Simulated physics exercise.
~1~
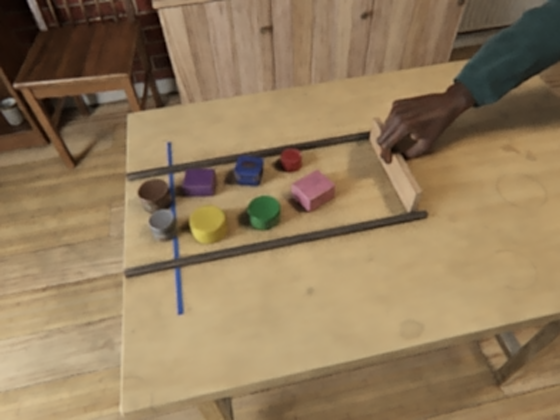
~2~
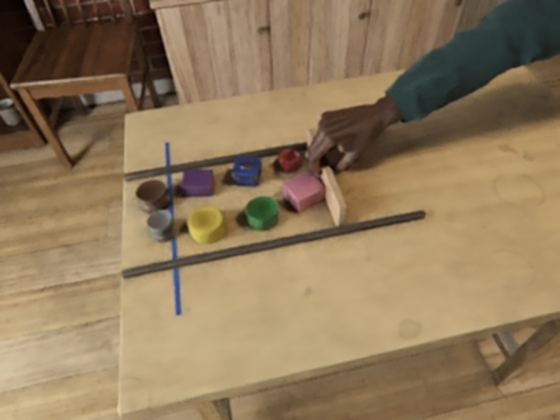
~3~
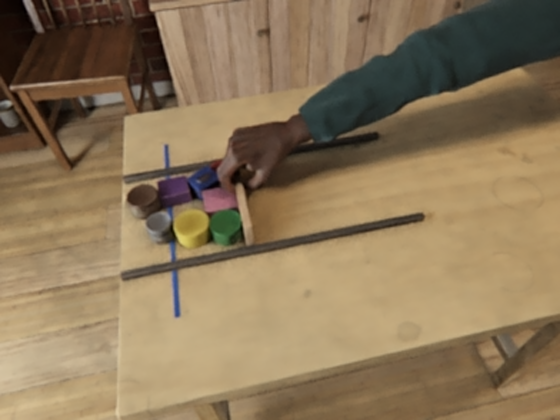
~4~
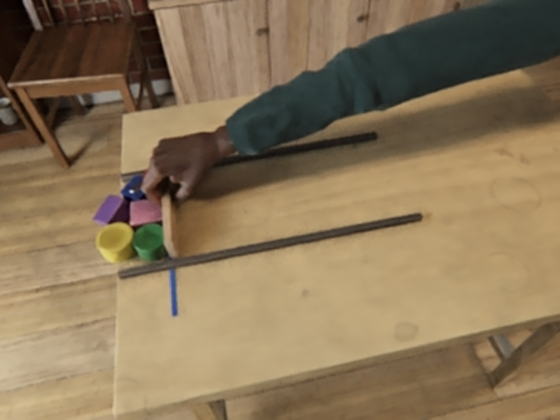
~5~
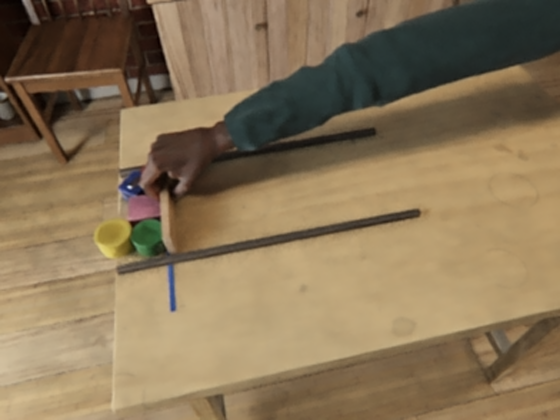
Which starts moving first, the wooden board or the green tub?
The wooden board starts moving first. The green tub stays where it is at first and only shifts left later, as the board sweeps further along.
